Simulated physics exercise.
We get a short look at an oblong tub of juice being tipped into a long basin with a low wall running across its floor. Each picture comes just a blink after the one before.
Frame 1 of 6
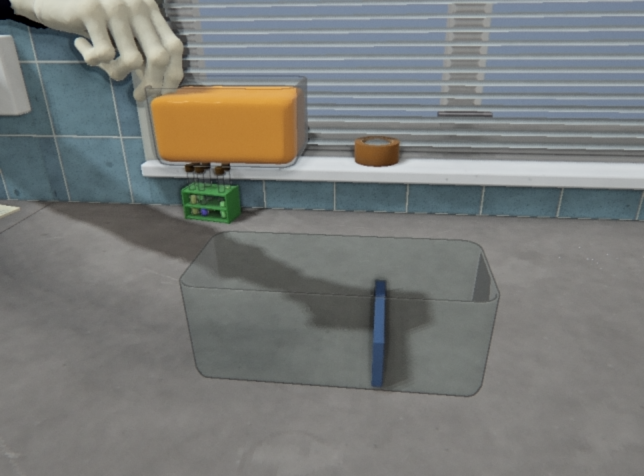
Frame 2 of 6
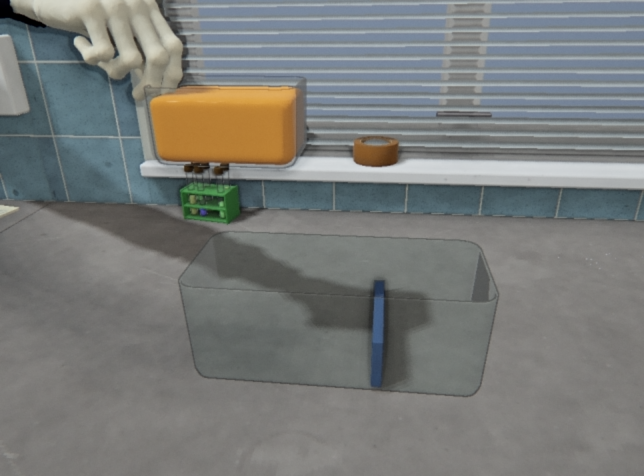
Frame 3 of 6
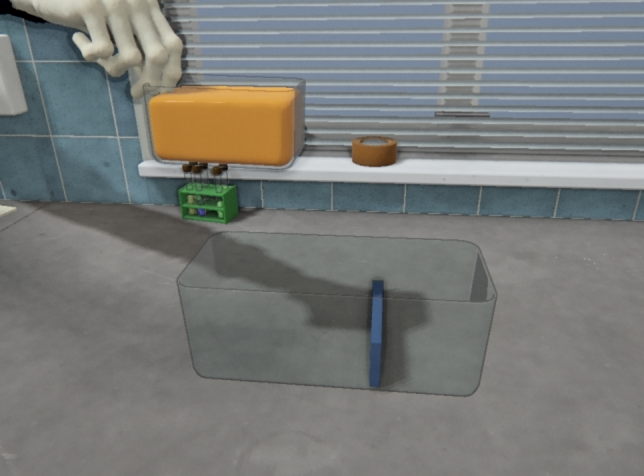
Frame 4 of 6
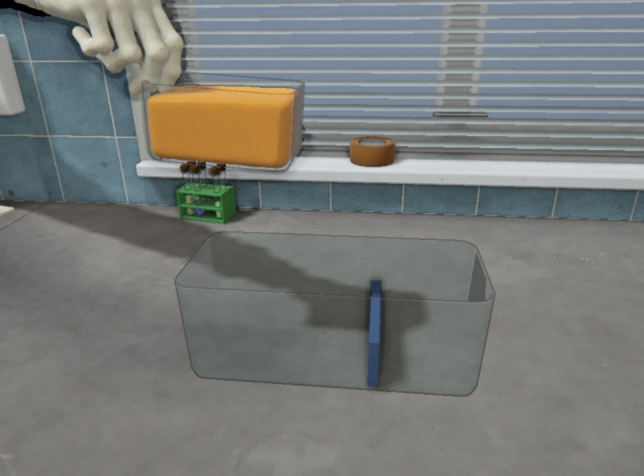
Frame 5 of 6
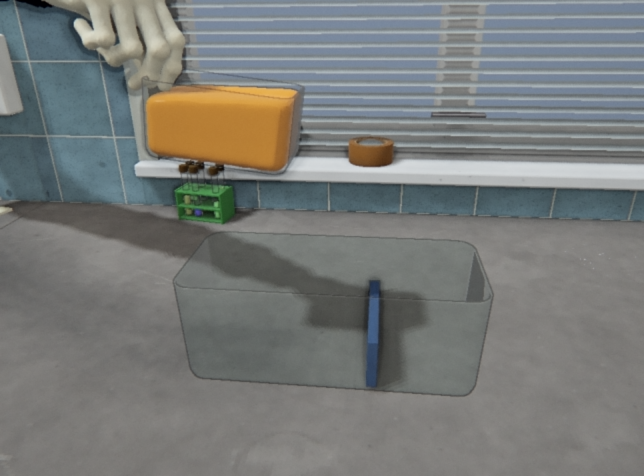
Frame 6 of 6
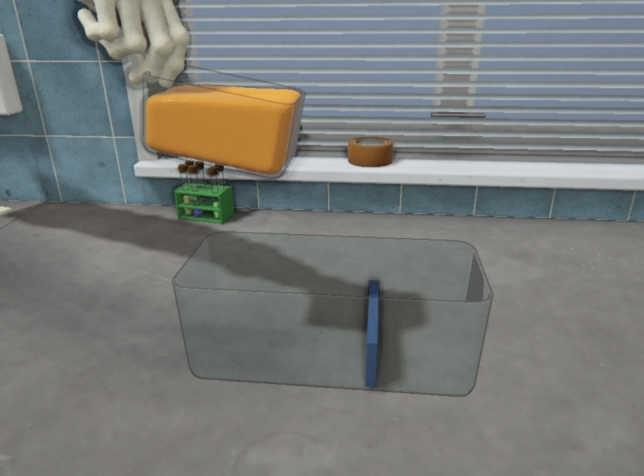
Oblong tub of orange juice tilting slightly down to the right beside a skeletal hand, above a clear basin with a blue divider.
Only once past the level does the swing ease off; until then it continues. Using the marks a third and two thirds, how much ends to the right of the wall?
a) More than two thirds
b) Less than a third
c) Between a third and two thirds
Option c: Between a third and two thirds.
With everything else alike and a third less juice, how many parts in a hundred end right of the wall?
Something like 10 per cent, give or take.
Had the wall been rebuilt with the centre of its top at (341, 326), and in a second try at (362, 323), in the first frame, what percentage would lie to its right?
About 70 % for the first and about 65 % for the second.
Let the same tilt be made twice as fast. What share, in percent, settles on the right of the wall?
Something like 25 in a hundred.
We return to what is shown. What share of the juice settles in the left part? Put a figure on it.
I'd estimate around 45 per cent.
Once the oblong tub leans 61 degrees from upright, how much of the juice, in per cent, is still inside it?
Roughly 55 %.
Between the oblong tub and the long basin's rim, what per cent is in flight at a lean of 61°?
Around 35 %.
A moment on, the oblong tub is tipped part way and 55 per cent is still to pour, 7 is left of the wall and 5 right of it.
Next, the oblong tub is tipped on its side and 14 per cent is still to pour, 26 is left of the wall and 50 right of it.
Then the oblong tub is tipped on its side and 4 per cent is still to pour, 42 is left of the wall and 50 right of it.
Later the oblong tub is tipped on its side and 2 per cent is still to pour, 46 is left of the wall and 50 right of it.
Finally, 47 per cent lies left of the wall, 50 right of it and 2 outside.
